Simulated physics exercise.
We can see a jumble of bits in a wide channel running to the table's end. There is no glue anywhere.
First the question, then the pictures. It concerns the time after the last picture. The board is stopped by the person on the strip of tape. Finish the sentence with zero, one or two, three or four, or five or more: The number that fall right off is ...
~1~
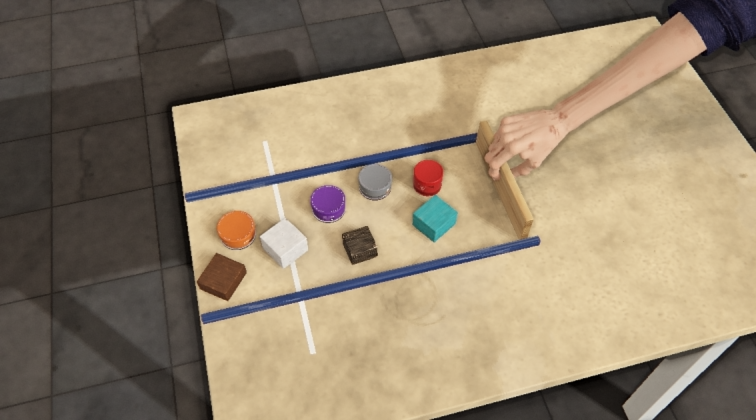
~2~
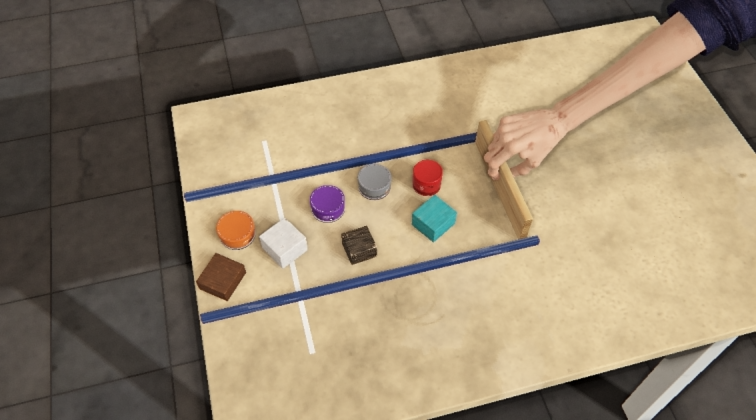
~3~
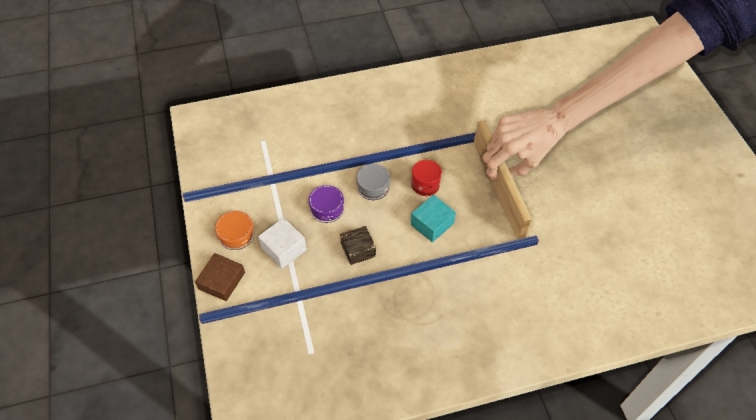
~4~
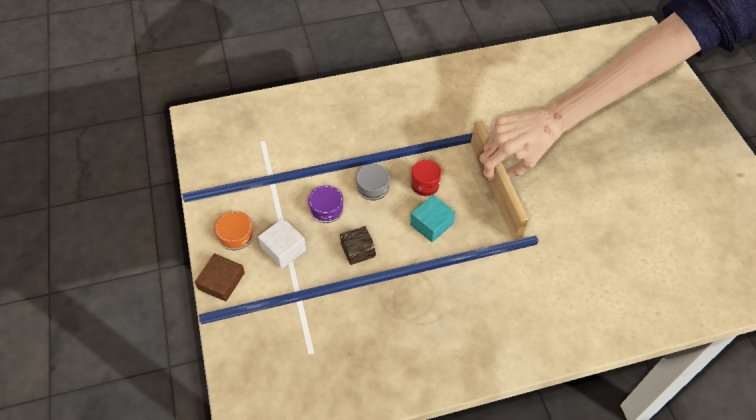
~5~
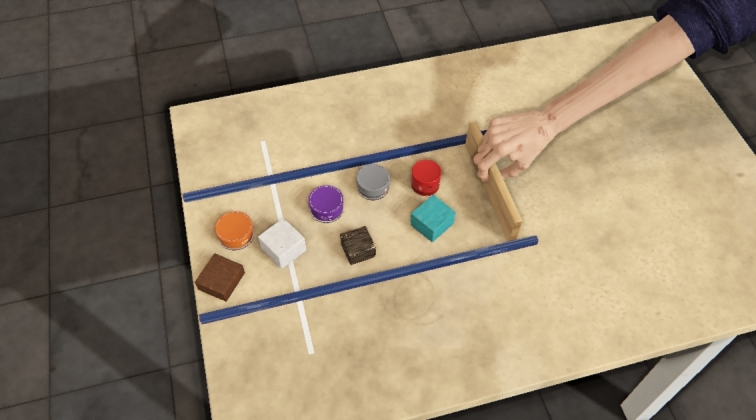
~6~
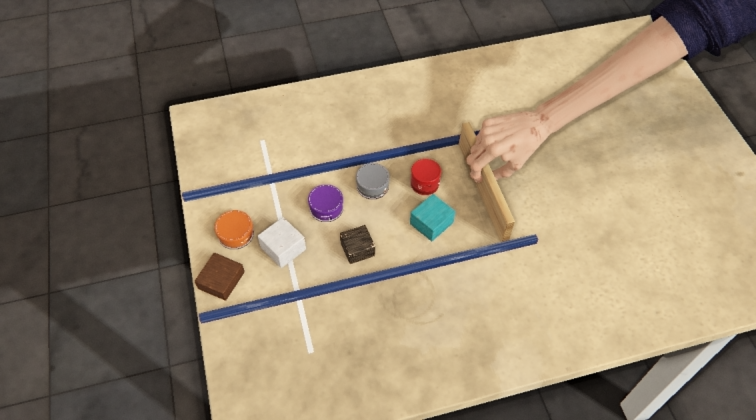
The number that fall right off is zero.
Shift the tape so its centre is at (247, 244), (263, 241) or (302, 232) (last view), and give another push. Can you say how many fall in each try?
First 2, then 2, then 0.
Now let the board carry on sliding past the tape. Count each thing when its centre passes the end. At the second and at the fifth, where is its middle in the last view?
At (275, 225) for the second, at (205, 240) for the fifth.
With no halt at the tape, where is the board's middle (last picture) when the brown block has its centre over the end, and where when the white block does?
First it's close to (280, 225), next close to (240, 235).
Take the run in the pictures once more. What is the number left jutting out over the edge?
So the number is 2.
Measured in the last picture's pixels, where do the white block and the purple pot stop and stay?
Final centres, first then second: (238, 266), (235, 233).
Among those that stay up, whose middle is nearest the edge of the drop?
It's the brown block.
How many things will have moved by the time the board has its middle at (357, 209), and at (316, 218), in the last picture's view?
That makes 5 at the first spot and 7 at the second.
A little later, none off yet; brown block at rest near (220, 276); orange tin at rest near (235, 230); white block at rest near (282, 242).
Next, none off yet; brown block at rest near (219, 277); orange tin moving near (227, 231); white block shifted about its own width near (262, 255).
When it is over, the number that fall off is zero.
